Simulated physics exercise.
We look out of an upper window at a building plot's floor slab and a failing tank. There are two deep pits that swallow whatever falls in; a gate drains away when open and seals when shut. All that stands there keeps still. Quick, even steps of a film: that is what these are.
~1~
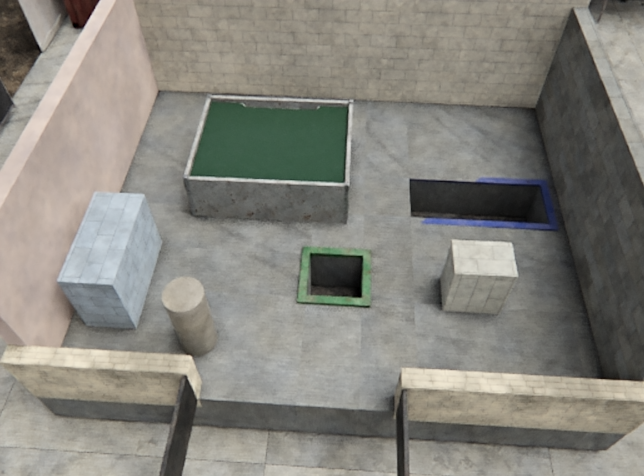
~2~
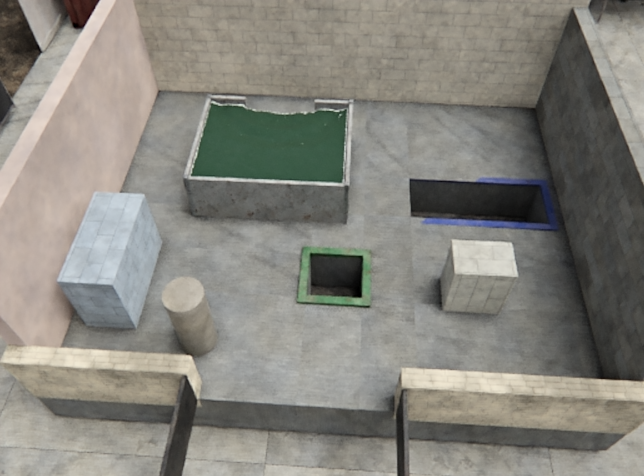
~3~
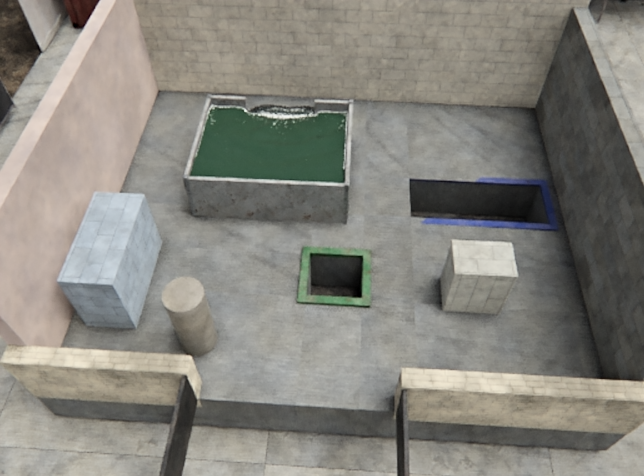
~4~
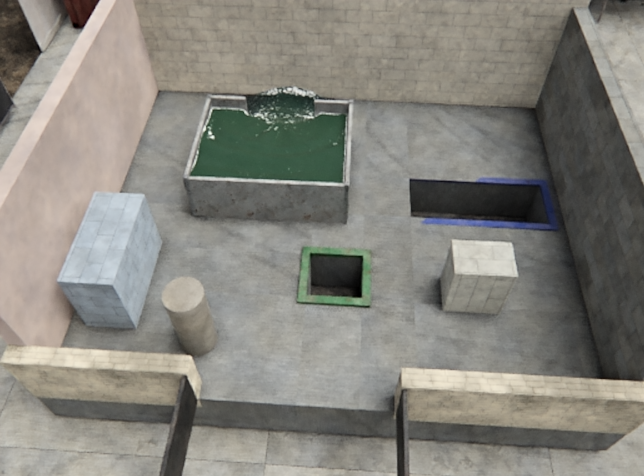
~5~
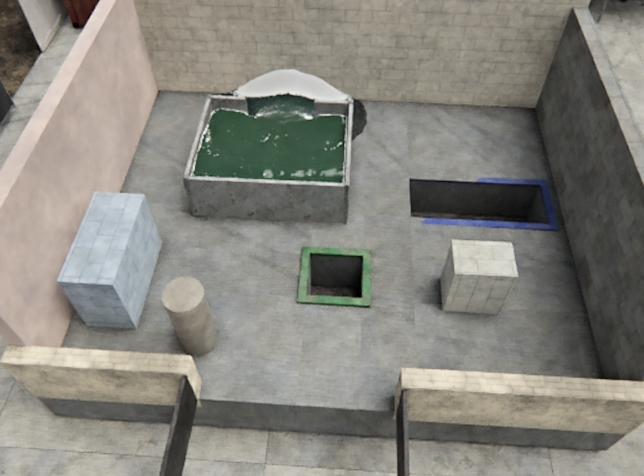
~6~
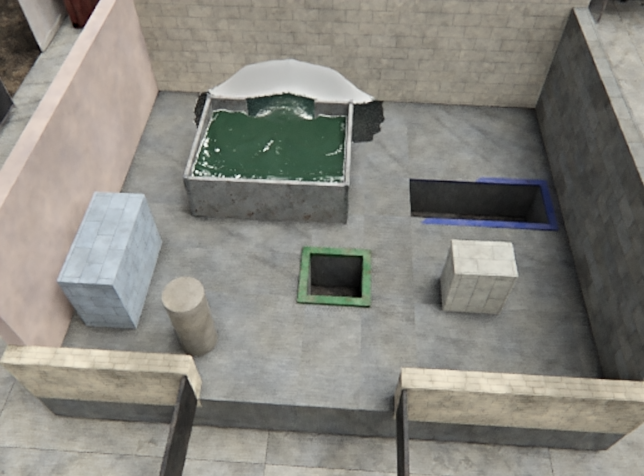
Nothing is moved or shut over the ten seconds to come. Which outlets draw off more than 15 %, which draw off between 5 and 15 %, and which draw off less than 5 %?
It goes like this: The gate draws off between 5 and 15 %; the blue pit draws off more than 15 %; the green pit draws off less than 5 %.
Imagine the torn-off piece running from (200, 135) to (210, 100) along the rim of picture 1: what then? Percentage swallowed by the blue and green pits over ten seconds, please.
Blue 20 %, green 8 %.
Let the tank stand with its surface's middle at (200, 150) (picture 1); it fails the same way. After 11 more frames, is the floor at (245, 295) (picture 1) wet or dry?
That spot would be not reached.
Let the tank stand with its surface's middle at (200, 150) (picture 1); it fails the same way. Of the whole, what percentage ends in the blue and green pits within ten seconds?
The blue pit ends up with 35 per cent and the green pit with 0 per cent.
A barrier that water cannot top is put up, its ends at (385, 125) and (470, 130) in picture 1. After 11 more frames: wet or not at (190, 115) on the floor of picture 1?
Soaked.
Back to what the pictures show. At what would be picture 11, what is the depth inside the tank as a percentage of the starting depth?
Roughly 66 percent.
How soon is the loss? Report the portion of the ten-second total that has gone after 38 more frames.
Note - share reached: 55 %.
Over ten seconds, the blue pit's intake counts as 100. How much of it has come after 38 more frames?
I make it 60 per cent.
A moment on, water covers 20 % of the floor; the gate 0 %, the blue pit 0 %, the green pit 0 %.
Next, water covers 40 % of the floor; the gate 0 %, the blue pit 0 %, the green pit 0 %.
Then, water covers 55 % of the floor; the gate 0 %, the blue pit 7 %, the green pit 0 %.
Later, water covers 75 % of the floor; the gate 1 %, the blue pit 19 %, the green pit 1 %.
In the end, water covers 90 % of the floor; the gate 7 %, the blue pit 31 %, the green pit 2 %.
